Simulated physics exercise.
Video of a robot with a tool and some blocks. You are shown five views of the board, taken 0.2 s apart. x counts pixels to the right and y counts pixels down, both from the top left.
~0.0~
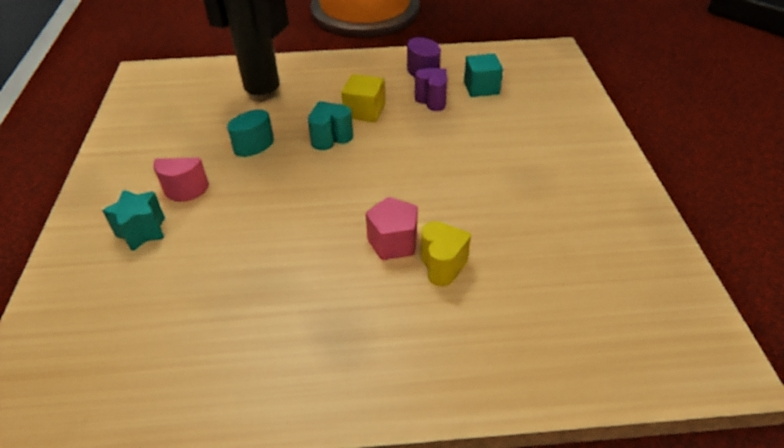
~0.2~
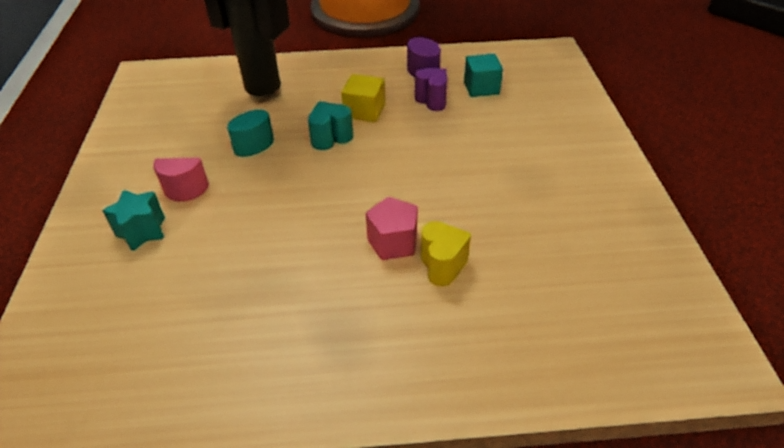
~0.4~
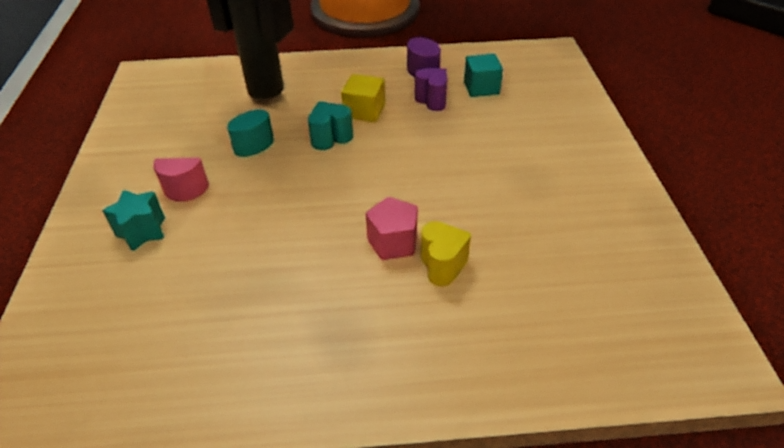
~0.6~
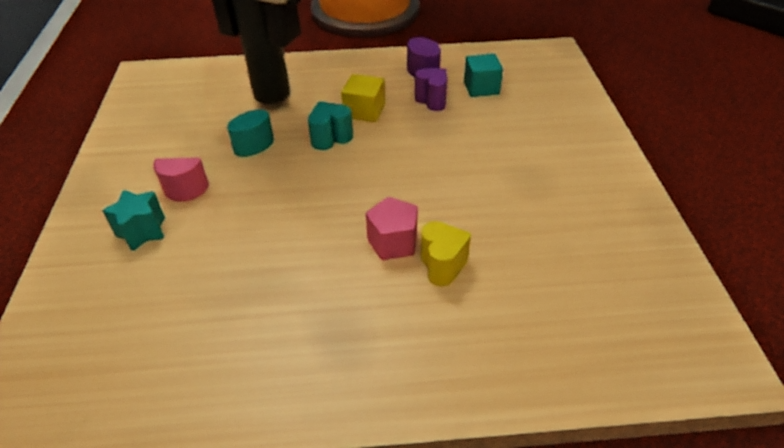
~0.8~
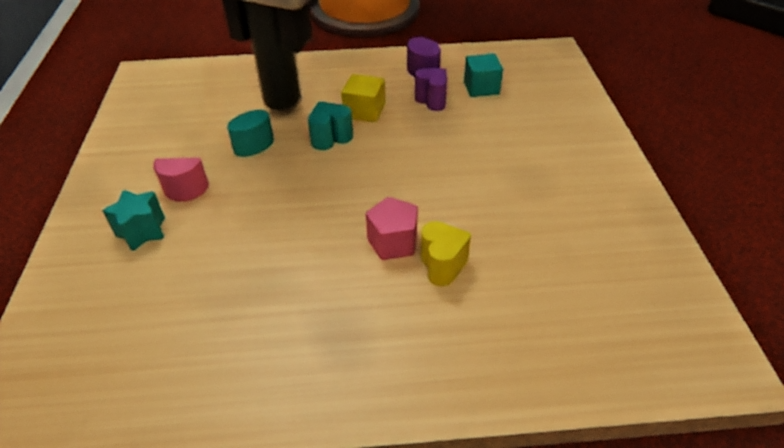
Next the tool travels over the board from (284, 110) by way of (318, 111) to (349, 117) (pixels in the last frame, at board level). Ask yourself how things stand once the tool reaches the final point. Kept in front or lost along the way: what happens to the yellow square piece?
Before the tool.
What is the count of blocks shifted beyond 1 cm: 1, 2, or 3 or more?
In total, one block gets moved by over 1 cm.
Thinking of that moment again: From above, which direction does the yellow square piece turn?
Rotates counter-clockwise.
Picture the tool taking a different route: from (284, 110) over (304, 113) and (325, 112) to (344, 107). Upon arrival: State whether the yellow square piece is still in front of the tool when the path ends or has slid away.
The tool still has it in front.
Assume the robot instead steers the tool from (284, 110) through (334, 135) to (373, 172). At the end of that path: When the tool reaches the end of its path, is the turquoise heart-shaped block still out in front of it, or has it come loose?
I'd say the turquoise heart-shaped block is still out in front of the tool at the end.
On the path given first. Halfway along, tool (316, 100); nothing pushed yet.
At the end, tool (348, 106); turquoise heart-shaped block still; yellow square piece (383, 84), turned 30° anticlockwise.
